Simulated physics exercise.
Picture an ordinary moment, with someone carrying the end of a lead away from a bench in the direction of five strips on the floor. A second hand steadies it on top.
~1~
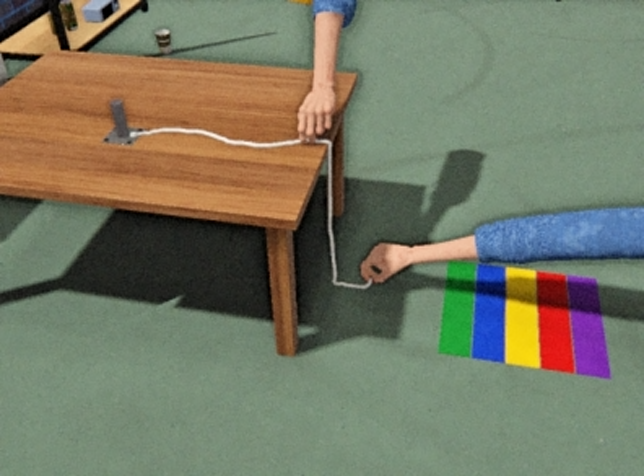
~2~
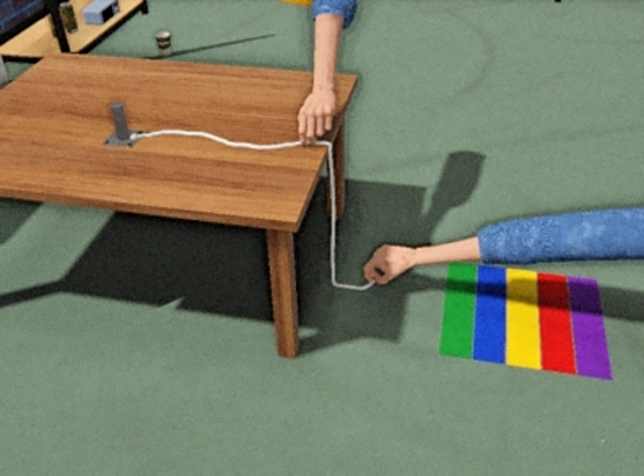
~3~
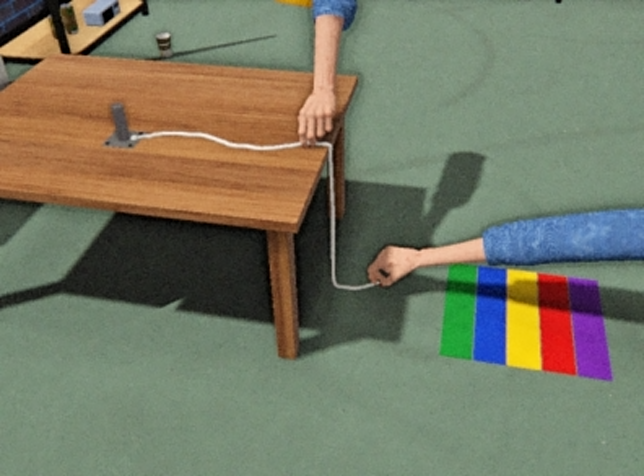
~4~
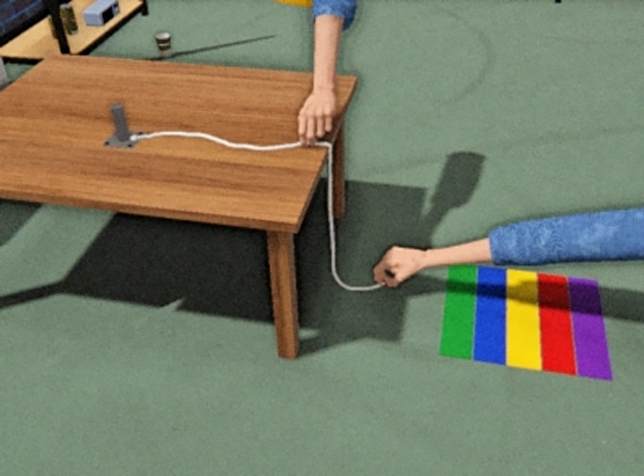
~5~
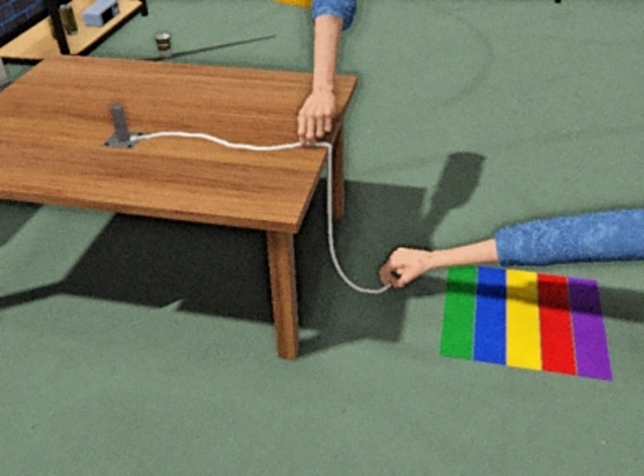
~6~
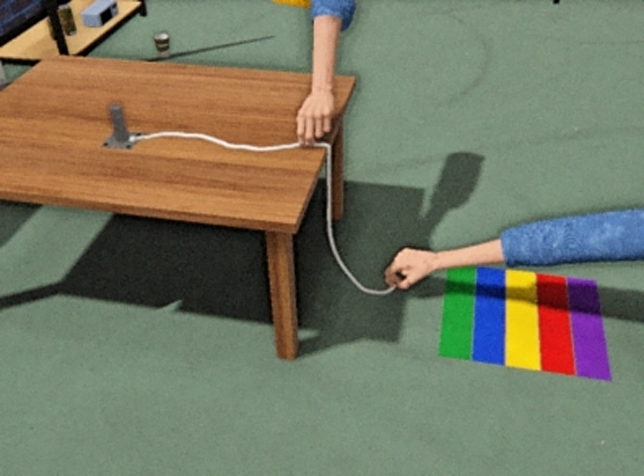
We see one hand resting on a white cord at a wooden table's edge while another hand, holding the cord's end below, moves slightly right toward five coloured strips on the floor, and the hanging section shifts into a slant.
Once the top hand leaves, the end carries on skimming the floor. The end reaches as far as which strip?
As far as the blue strip.
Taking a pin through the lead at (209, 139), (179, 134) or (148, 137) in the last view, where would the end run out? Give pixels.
That would be (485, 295) for the first, (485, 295) for the second and (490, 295) for the third.
Soon after, end near (430, 290); short of the strips.
Then, end near (469, 295); over green.
At full stretch, end near (490, 297); over blue. It halts on the blue strip.
